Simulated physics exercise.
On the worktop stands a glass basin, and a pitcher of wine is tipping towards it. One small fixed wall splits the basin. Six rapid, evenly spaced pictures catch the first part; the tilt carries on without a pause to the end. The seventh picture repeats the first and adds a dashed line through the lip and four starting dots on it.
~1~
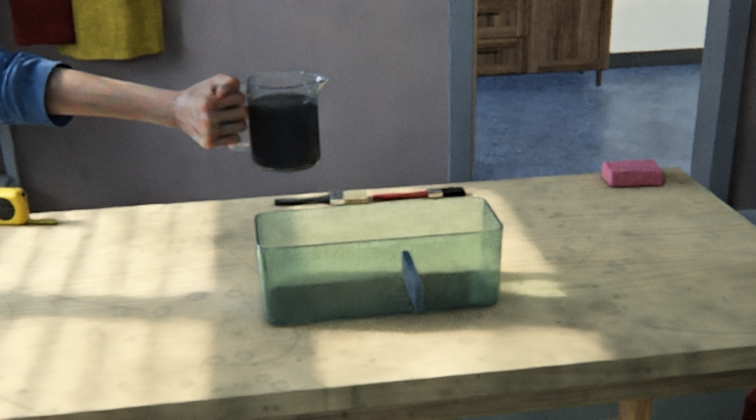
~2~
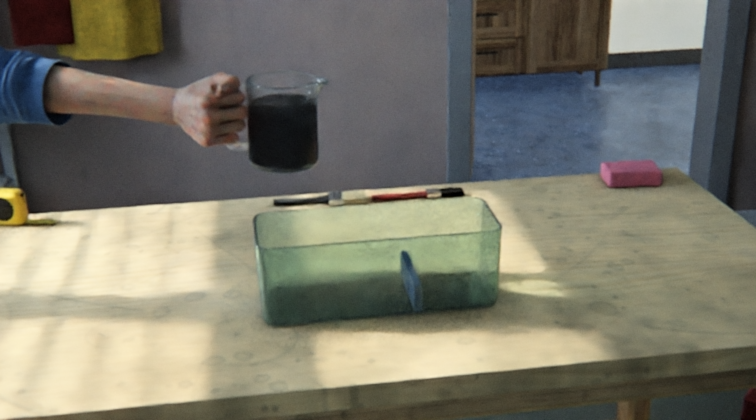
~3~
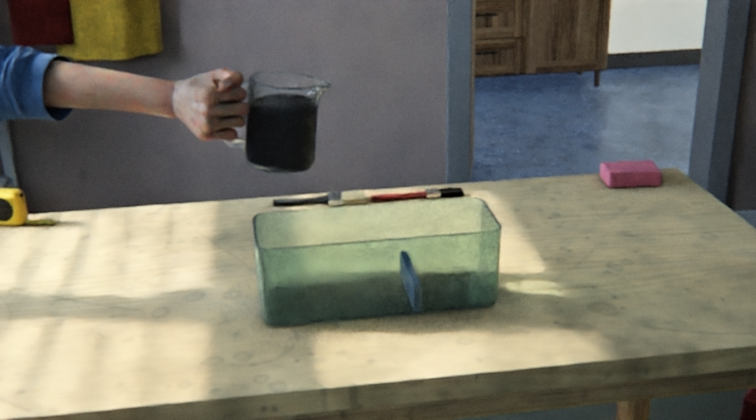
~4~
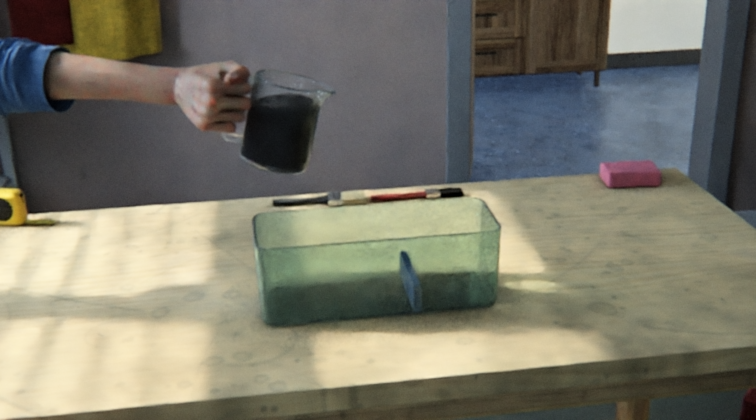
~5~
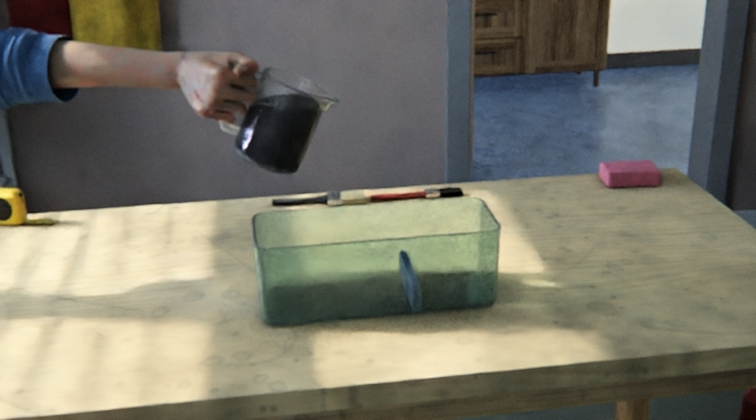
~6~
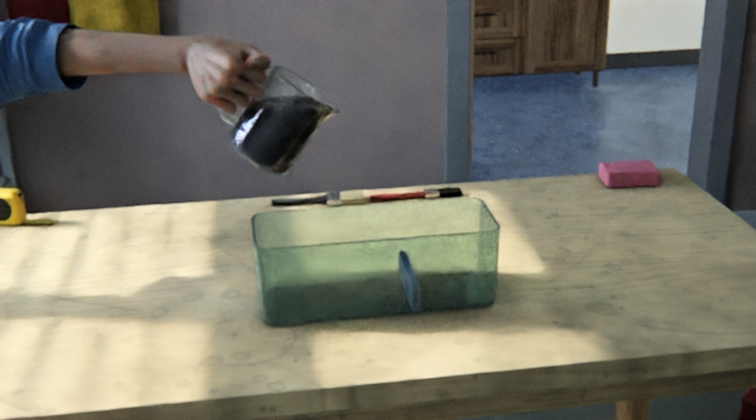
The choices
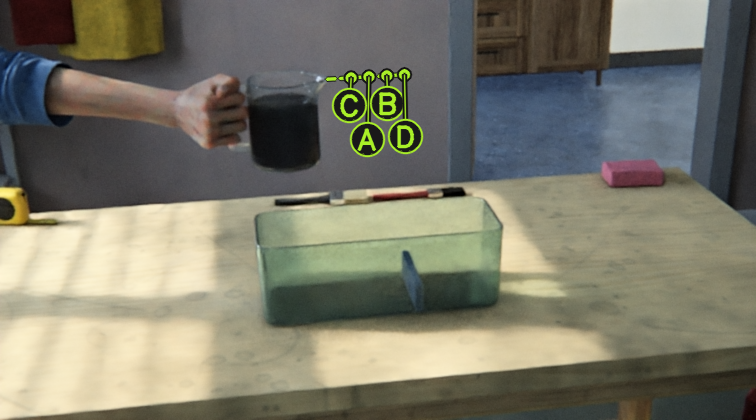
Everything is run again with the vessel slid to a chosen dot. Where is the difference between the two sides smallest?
C beats the others.
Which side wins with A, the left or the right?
More ends on the right.
On the marked copy, A at (368, 76); B at (386, 75); C at (351, 77); D at (404, 74).
With A, about 12 % ends left of the wall and 86 % right of it.
With B, about 10 % ends left of the wall and 86 % right of it; 4 % is lost outside.
With C, about 43 % ends left of the wall and 56 % right of it.
With D, about 27 % ends left of the wall and 68 % right of it; 4 % is lost outside.
